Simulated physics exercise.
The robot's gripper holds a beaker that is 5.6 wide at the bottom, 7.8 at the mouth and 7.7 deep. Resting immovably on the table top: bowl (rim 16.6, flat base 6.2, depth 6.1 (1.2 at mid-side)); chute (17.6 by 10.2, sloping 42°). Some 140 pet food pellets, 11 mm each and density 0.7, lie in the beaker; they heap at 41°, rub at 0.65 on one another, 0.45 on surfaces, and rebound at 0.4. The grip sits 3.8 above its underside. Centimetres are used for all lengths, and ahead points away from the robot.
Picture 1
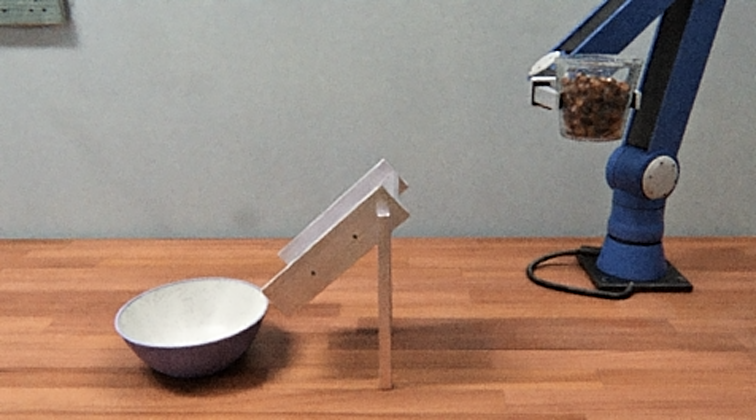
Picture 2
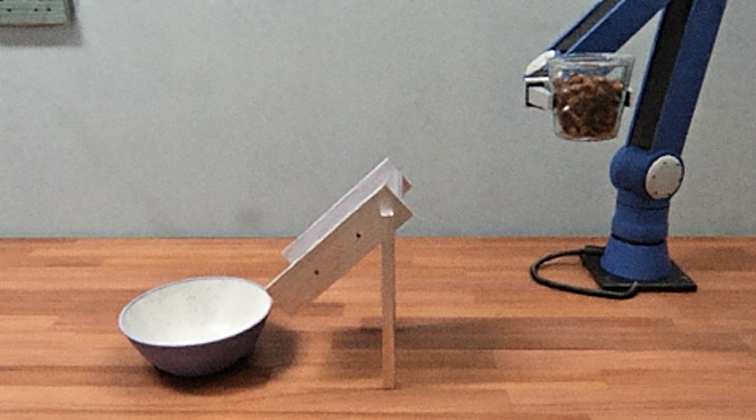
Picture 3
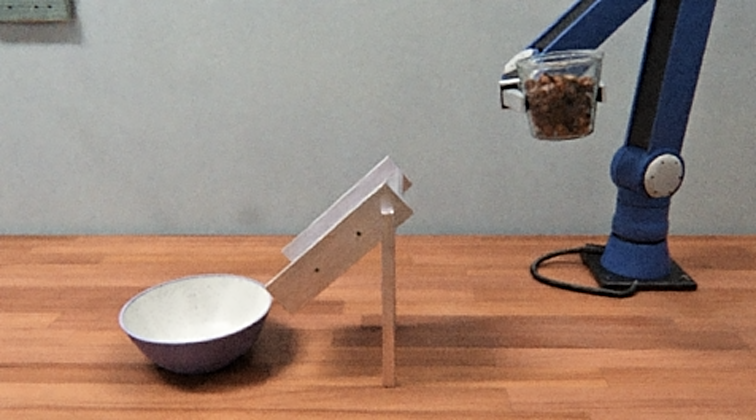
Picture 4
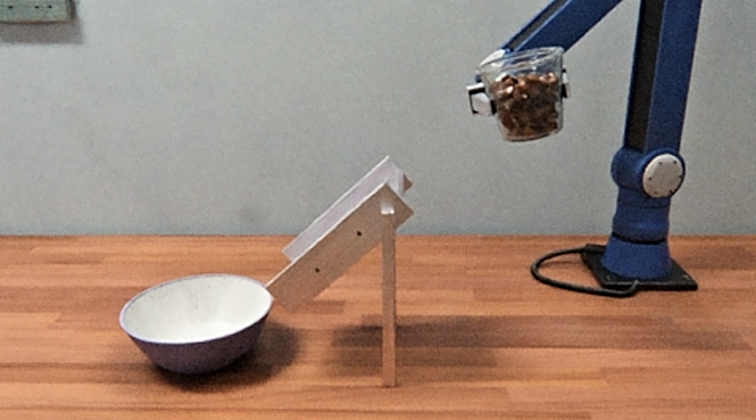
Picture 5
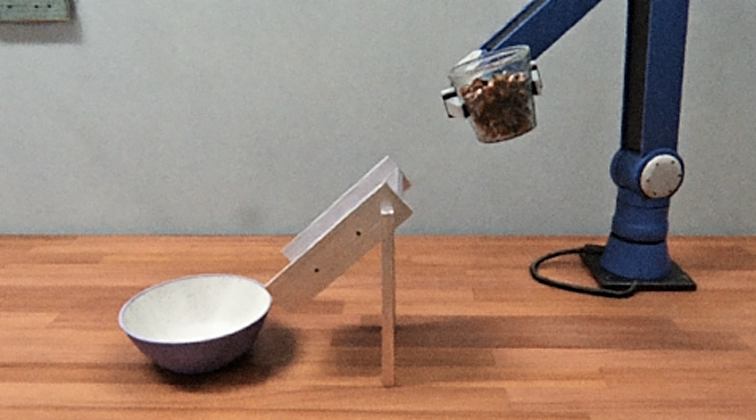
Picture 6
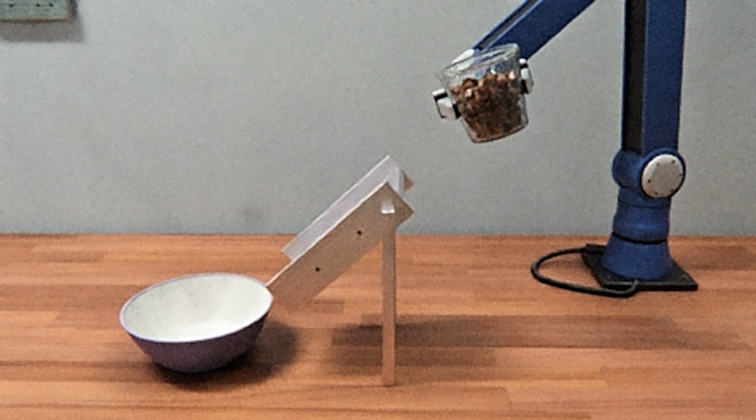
On a wooden table against a gray wall, a blue robot arm holds a clear beaker of brown pellets, upright, to the right of a sloped chute leading down to a bowl. The arm carries the beaker left toward the chute, gradually tilting it forward, then slows with the pellets still inside.
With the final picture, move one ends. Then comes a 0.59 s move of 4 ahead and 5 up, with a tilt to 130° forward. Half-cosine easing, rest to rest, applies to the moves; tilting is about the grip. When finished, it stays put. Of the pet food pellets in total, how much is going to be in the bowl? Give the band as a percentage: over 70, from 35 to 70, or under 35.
From 35 to 70 %.
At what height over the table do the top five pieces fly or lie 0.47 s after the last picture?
Roughly 36 centimetres, give or take.
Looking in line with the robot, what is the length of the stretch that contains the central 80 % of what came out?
Roughly 40 centimetres.
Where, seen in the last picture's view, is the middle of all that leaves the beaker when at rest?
Roughly at (218, 344) in the last picture.
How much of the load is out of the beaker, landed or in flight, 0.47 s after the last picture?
Share gone by then: Near 5 %.
Then, 0.24 s on, tilted 58° forward, highest piece 36 above the table; 138 in the beaker.
Then, 0.47 s on, tilted 119° forward, highest piece 37 above the table; 133 in the beaker, 5 on the chute or in flight.
Then, 0.79 s on, tilted 130° forward, highest piece 23 above the table; 33 in the bowl, 25 on the table or floor, 80 on the chute or in flight.
Then, 1.84 s on, tilted 130° forward, highest piece 22 above the table; 77 in the bowl, 60 on the table or floor, 1 on the chute or in flight.
In the end, 77 in the bowl, 60 on the table or floor, 1 on the chute or in flight. That is 56 % in the bowl.
